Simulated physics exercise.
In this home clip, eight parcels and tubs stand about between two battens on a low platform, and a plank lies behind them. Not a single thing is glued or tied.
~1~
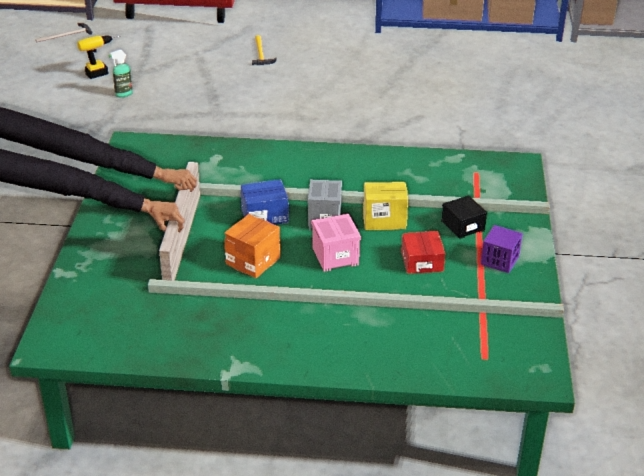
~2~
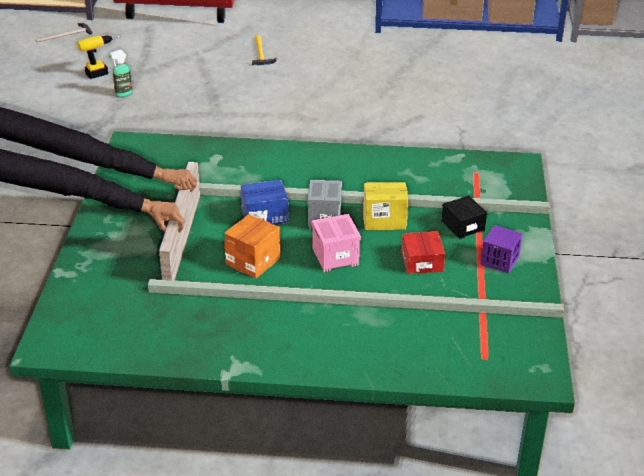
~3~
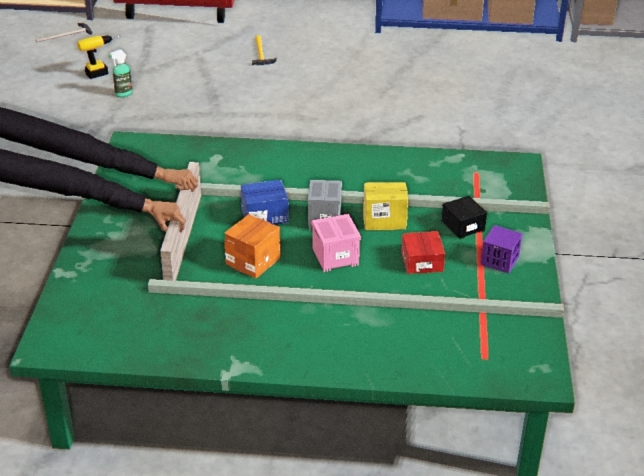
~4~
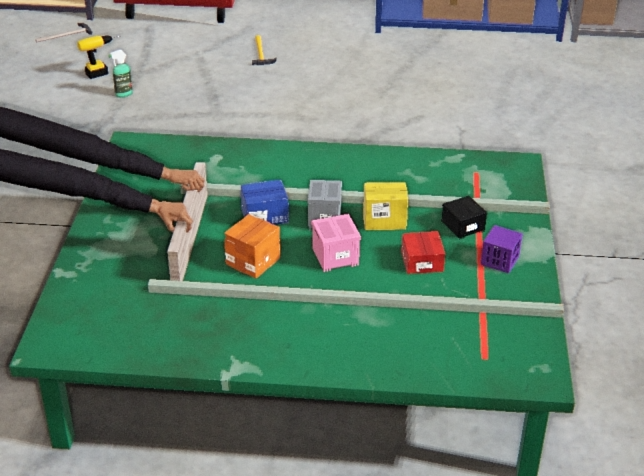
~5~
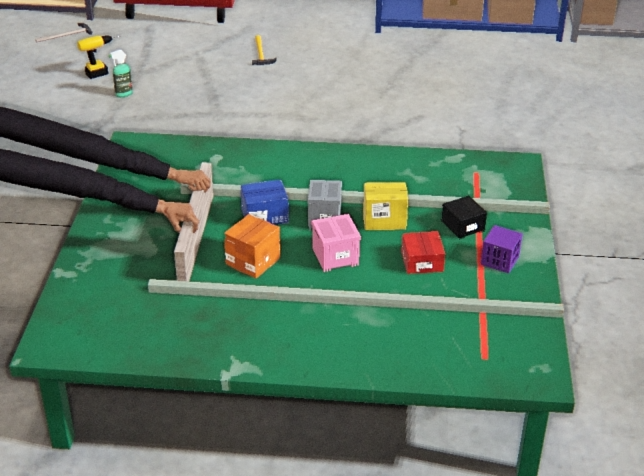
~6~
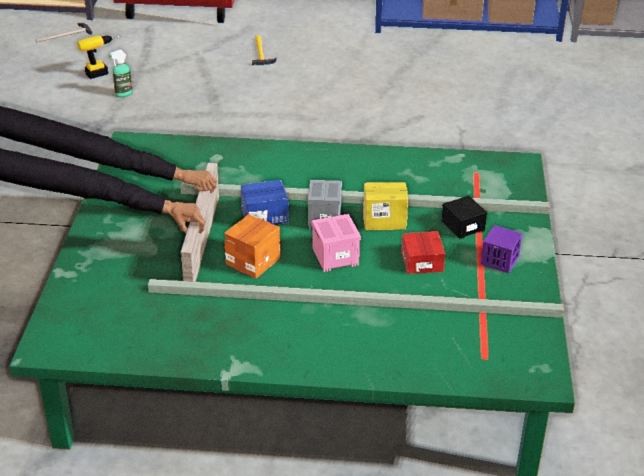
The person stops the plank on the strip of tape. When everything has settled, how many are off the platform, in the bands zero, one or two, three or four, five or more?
Off the platform: Three or four.
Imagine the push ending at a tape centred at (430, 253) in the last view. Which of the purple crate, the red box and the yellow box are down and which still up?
Check: The purple crate takes the fall; the red box remains in place; the yellow box remains in place.
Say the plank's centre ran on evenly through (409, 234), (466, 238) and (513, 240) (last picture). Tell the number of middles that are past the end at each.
Respectively, 0, 4 and 6.
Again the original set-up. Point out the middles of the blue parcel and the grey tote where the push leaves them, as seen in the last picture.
Listed as asked: First (501, 221), and then (539, 218).
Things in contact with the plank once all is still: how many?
The count in contact is 2.
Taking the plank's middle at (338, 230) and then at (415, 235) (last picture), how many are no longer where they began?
First 7, then 8.
Soon after, none off yet; purple crate at rest near (501, 249); black tote at rest near (464, 217); red box at rest near (423, 252).
In the end, the number that fall off is three or four; gone, yellow box, red box, black tote and purple crate.
